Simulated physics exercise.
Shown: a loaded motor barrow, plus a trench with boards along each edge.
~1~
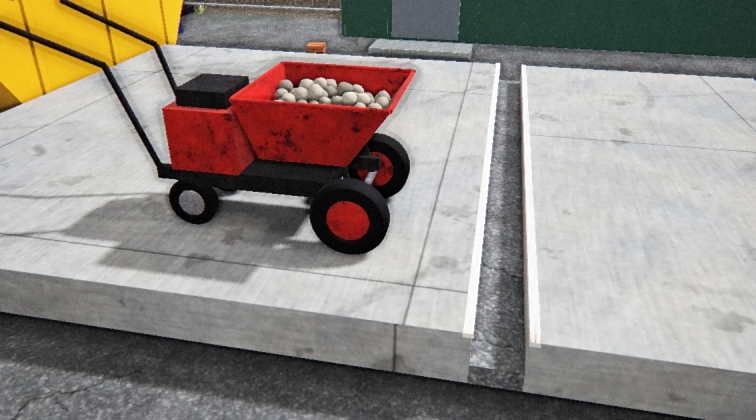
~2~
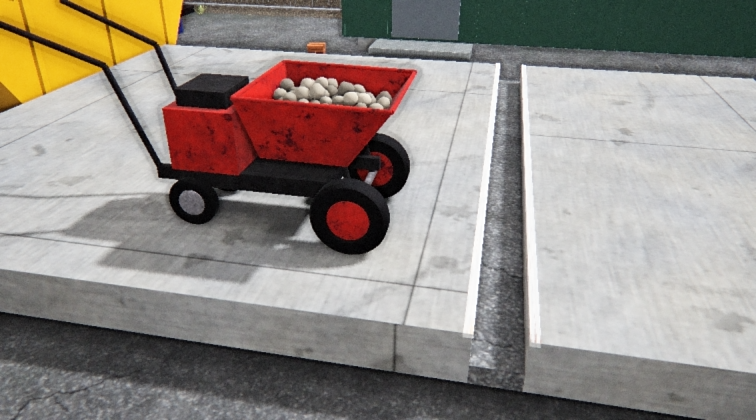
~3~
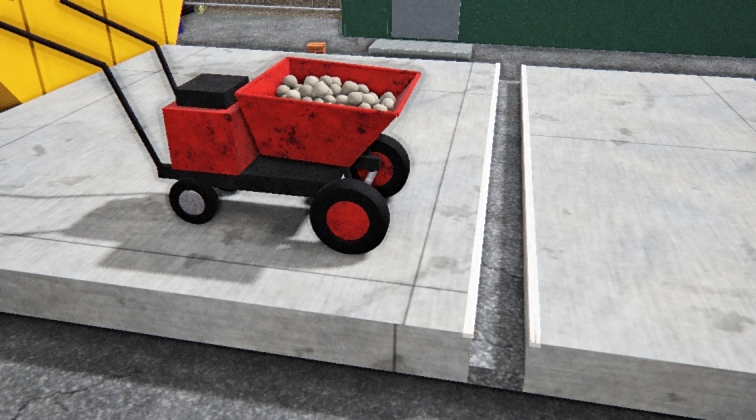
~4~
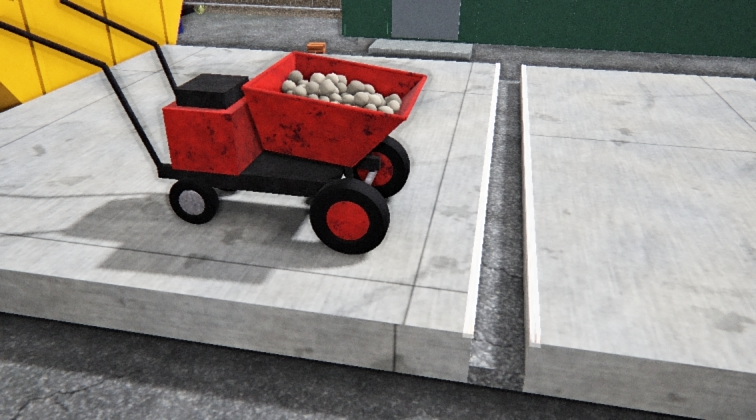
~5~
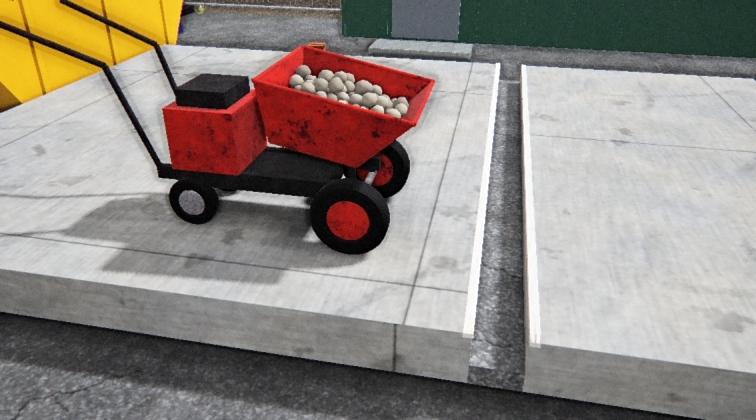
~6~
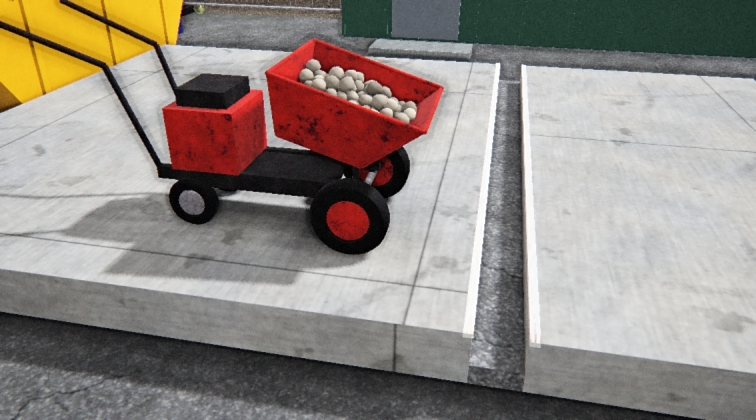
A red skip full of rounded grey stones starts level on a small black-wheeled motor barrow, then tilts gradually forward to the right, its back end rising away from the red engine box. The barrow stands on pale concrete left of a narrow, board-edged trench, with yellow and dark green structures behind. Seen from slightly above and to one side, its wheels and the camera stay still.
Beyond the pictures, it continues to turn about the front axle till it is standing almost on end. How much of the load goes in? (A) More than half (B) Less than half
A.
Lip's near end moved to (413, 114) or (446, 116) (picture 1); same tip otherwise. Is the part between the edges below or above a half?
Initially past the halfway mark, next shy of half.
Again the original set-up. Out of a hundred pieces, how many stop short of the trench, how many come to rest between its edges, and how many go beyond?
Short 5, between 75, beyond 10 per cent.
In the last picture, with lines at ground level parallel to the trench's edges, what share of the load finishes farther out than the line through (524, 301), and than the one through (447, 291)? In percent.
Estimate, first then second: 10 %, 90 %.
Soon, skip tipped steeply; all in the skip.
A while on, skip tipped right over; most in the skip; a stray few short of the trench; about a quarter in or heaped over the trench; a stray few beyond it; a stray few falling.
Towards the end, skip tipped right over; about a quarter in the skip; a small part short of the trench; about two thirds in or heaped over the trench; a small part beyond it.
Finally, skip tipped right over; a small part in the skip; a small part short of the trench; most in or heaped over the trench; a small part beyond it.
